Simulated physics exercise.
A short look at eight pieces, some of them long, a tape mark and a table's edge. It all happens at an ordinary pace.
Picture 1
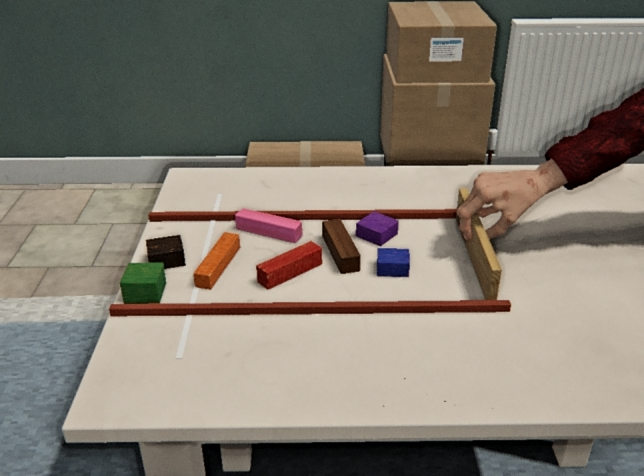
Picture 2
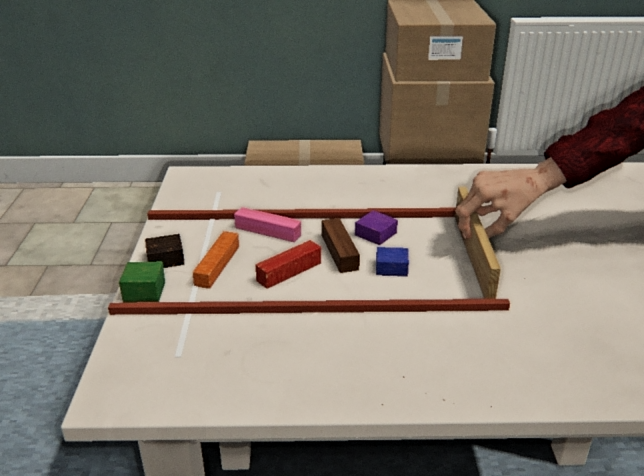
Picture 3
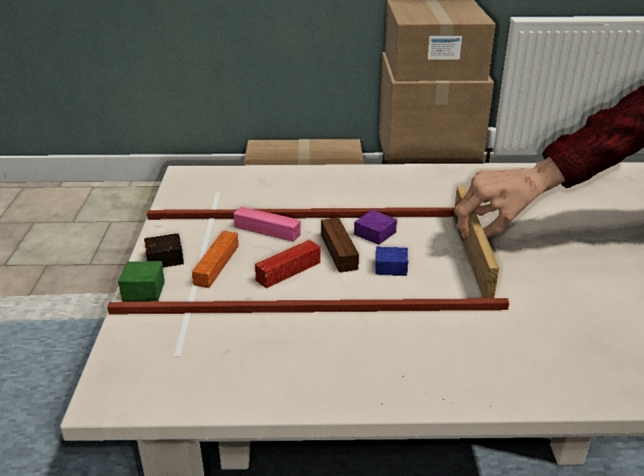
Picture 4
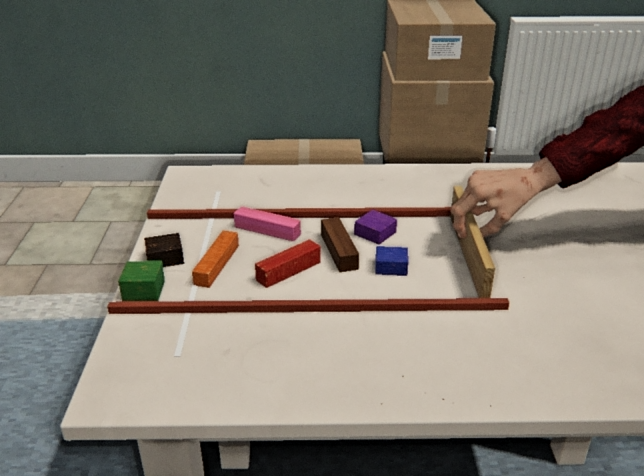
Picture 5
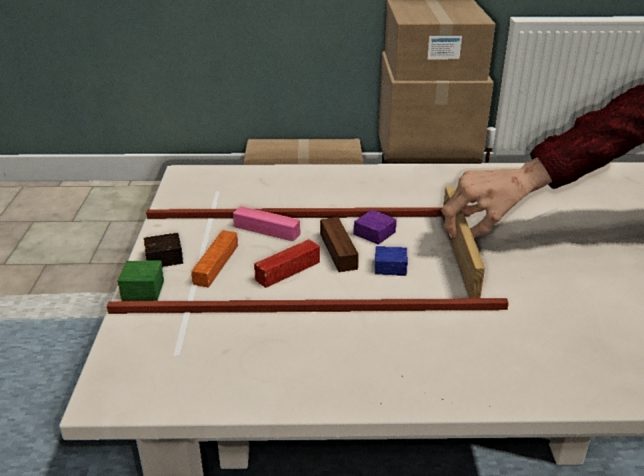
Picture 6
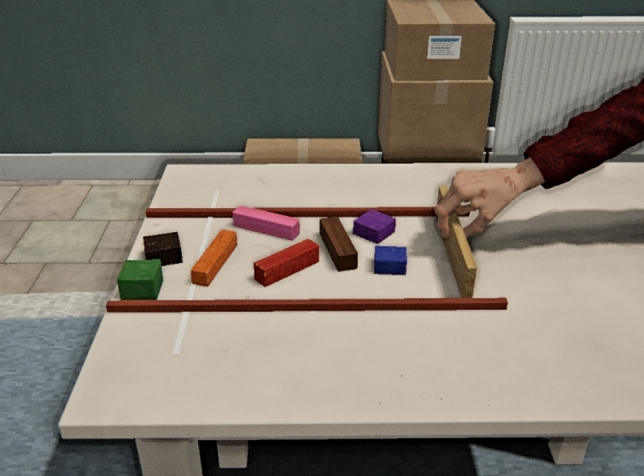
Hand in a red sleeve sliding an upright wooden board slightly left between two rails, the coloured blocks ahead lying still.
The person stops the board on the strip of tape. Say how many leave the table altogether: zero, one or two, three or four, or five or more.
As it turns out, the number that fall off is three or four.
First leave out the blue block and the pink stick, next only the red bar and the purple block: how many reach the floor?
The counts: 1 and 1.
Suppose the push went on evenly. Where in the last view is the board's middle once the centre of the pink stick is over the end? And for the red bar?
Its middle is around (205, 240) and around (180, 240).
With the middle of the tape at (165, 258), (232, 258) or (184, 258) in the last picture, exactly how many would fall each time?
In that order 6, 1 and 4.
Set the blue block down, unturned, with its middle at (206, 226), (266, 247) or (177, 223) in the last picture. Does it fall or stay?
Place by place, it is kept; does not fall; comes down.
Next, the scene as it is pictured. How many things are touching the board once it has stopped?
2 of them.
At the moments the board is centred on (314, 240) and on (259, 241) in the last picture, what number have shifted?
First 5, then 7.
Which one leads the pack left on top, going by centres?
Foremost is the red bar.
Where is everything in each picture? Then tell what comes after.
The first frame shows green block (144, 283); black block (166, 253); orange bar (218, 260); board (476, 241); tape (203, 261).
The second frame shows black block (165, 252); brown stick (340, 245).
The third frame shows orange bar (216, 258); board (474, 240).
The fourth frame shows green block (142, 281); blue block (392, 261).
The fifth frame shows black block (163, 251); pink stick (267, 224).
The sixth frame shows green block (141, 280); black block (163, 250); orange bar (215, 257); board (454, 239); tape (200, 258).
A little later, none off yet; green block at rest near (141, 280); black block at rest near (163, 250); orange bar at rest near (215, 257).
Next, none off yet; green block shifted a little near (122, 282); black block shifted about its own width near (123, 252); orange bar shifted about its own width near (151, 259).
When it is over, the number that fall off is three or four; down, pink stick, orange bar, black block and green block.
